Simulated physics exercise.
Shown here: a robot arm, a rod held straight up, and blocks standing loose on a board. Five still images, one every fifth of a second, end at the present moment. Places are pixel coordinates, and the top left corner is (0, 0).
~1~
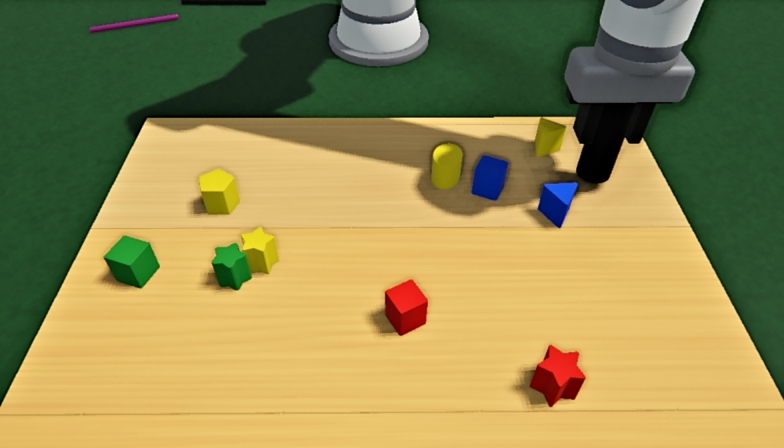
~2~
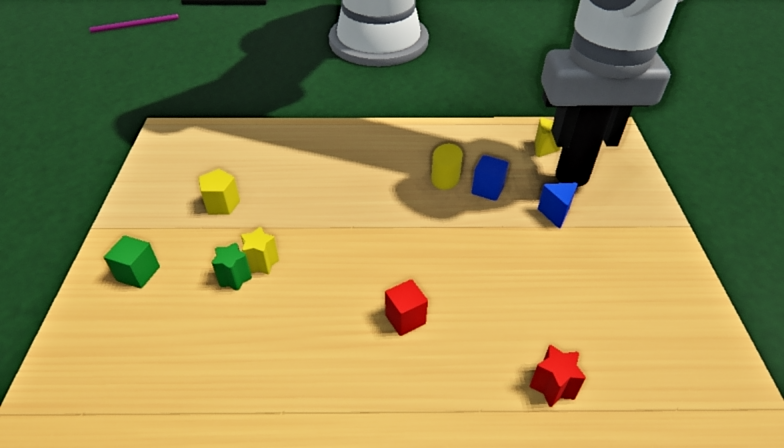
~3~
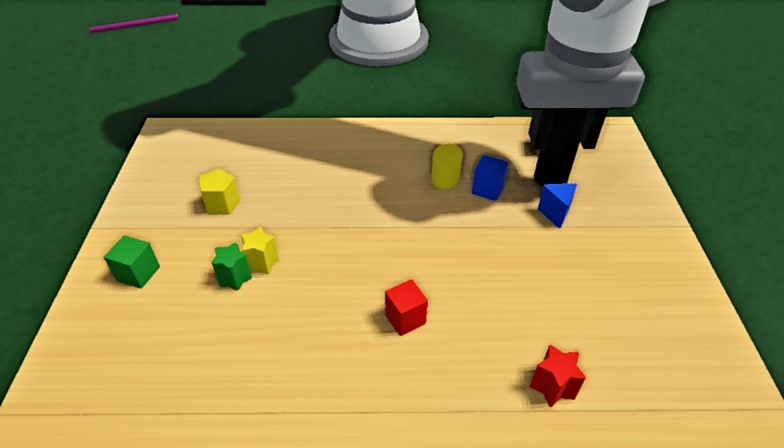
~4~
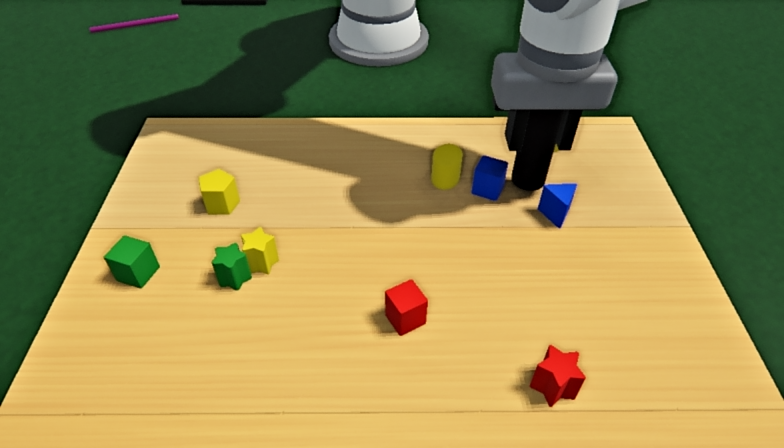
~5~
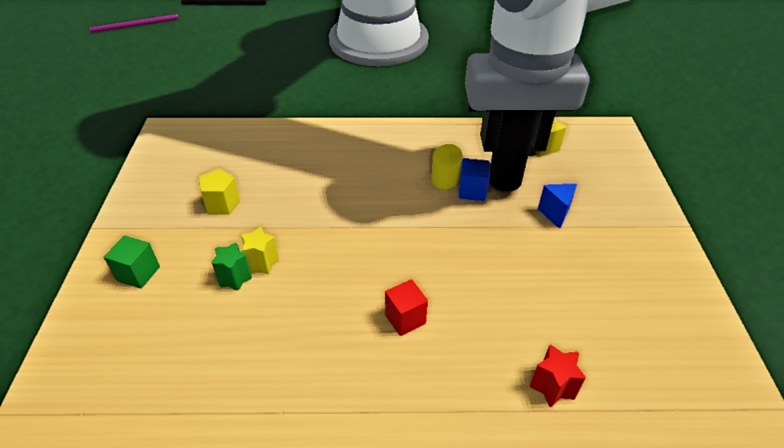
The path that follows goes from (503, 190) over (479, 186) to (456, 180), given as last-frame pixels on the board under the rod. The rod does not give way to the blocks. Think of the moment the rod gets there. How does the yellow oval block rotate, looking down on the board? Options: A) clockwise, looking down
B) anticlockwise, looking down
A
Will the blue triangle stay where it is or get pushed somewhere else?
At the moment the path ends, the blue triangle still stands where it did.
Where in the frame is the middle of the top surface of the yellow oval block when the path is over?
My estimate: (426, 150).
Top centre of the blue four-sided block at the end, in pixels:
The top centre is at (439, 170).
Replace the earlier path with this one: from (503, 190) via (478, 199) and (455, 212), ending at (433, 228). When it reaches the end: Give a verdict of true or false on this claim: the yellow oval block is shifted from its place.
The claim holds.
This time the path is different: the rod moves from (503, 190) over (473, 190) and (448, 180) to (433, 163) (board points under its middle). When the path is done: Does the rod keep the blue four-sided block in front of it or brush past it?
It slips out to the side or back.
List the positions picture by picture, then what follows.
Rod's lower end at (593, 173); yellow oval block at (448, 154); blue four-sided block at (492, 166); blue triangle at (563, 191), in the first picture.
Rod at (572, 176); blocks still, in the second picture.
Rod at (550, 179); blocks still, in the third picture.
Rod at (528, 180); blocks still, in the fourth picture.
Rod at (505, 181); yellow oval block at (448, 154); blue four-sided block at (476, 167); blue triangle at (563, 191), in the fifth picture.
The first path, step by step. Halfway along, rod at (480, 177); yellow oval block at (435, 152), turned 40° clockwise; blue four-sided block at (453, 168), turned 30° anticlockwise.
At the end, rod at (457, 171); yellow oval block at (426, 150), turned 45° clockwise; blue four-sided block at (439, 170), turned 50° anticlockwise; blue triangle still.
